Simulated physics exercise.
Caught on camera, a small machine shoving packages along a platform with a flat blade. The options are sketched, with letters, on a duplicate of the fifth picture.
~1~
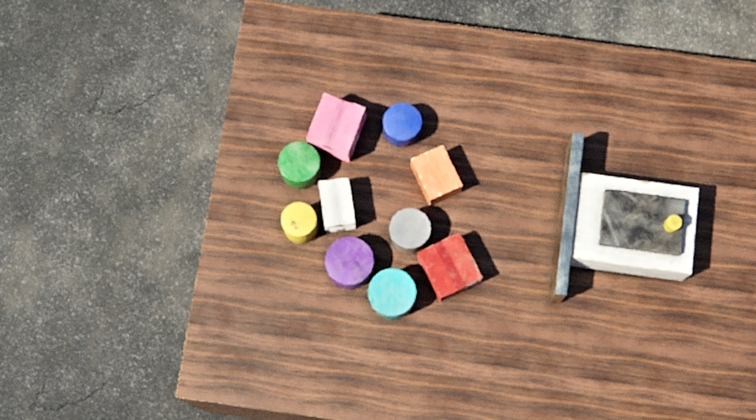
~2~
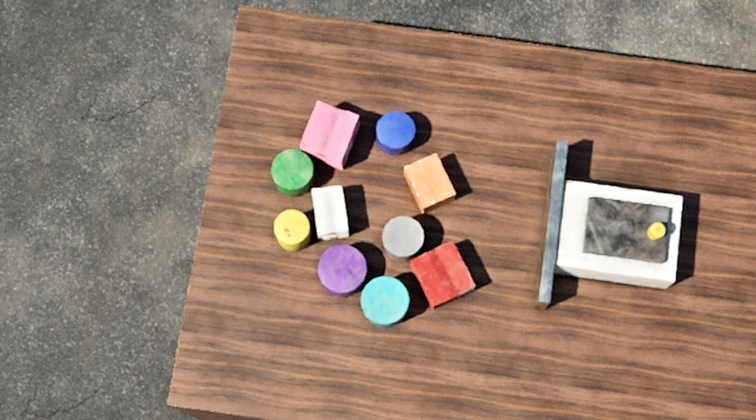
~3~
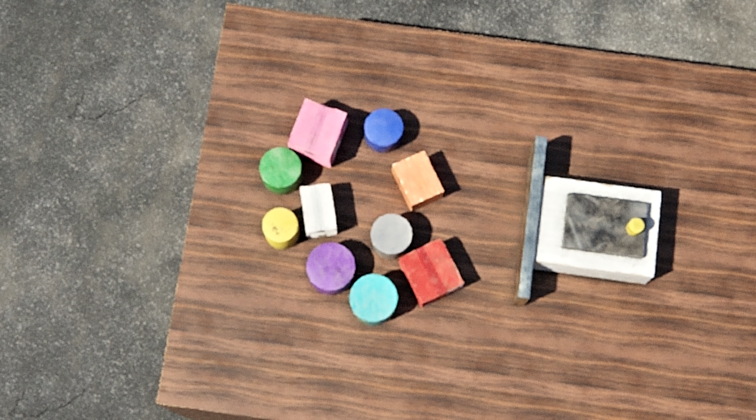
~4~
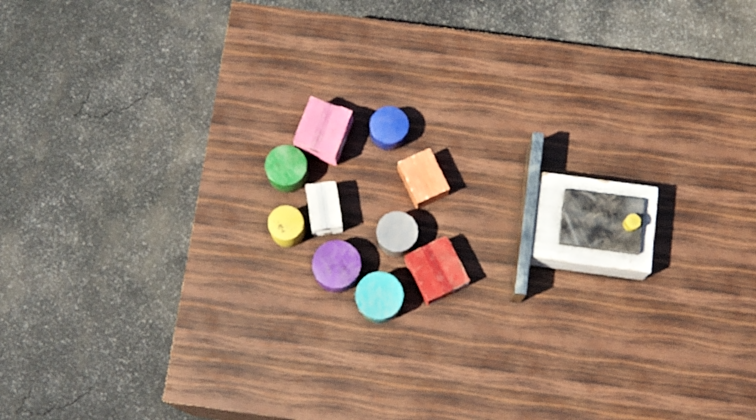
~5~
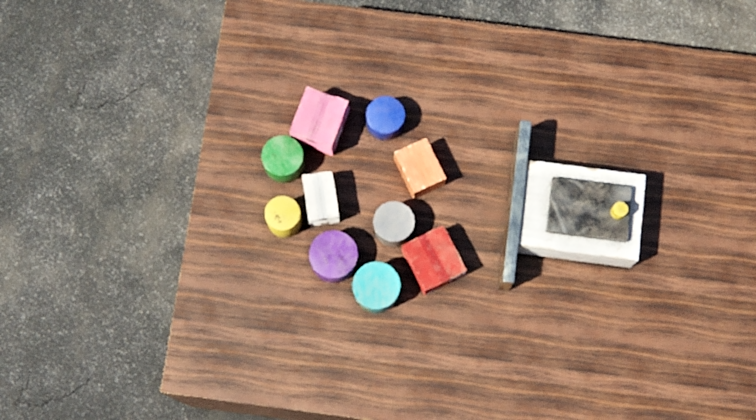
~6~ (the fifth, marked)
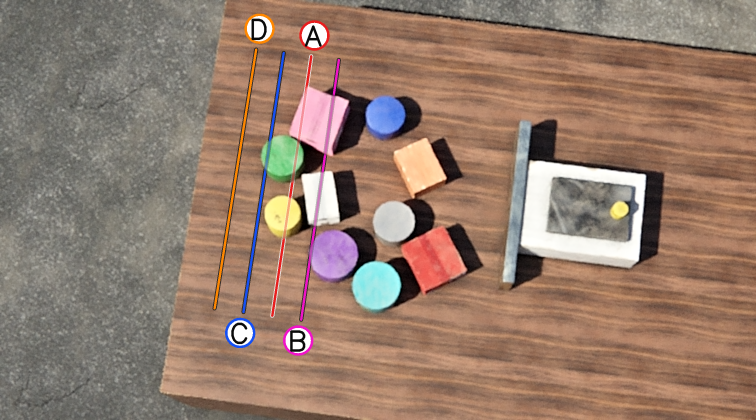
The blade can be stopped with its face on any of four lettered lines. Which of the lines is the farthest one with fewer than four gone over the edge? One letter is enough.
Stop at C.
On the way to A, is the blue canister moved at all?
Yes.
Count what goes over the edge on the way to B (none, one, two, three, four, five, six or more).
In all, none.
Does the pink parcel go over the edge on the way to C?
By then, no.
On the marked copy, A at (292, 183); B at (320, 187); C at (264, 179); D at (236, 176).
Taking C. A third of the way, robot (492, 197); turquoise pail (349, 298); purple canister (328, 256).
Two thirds of the way, robot (401, 185); yellow canister (243, 211); green canister (262, 153).
When it is over, robot (330, 176); yellow canister over the edge; purple canister over the edge; two fallen.
As for the rest, A is within the limit but short; B is within the limit but short; D drops five.
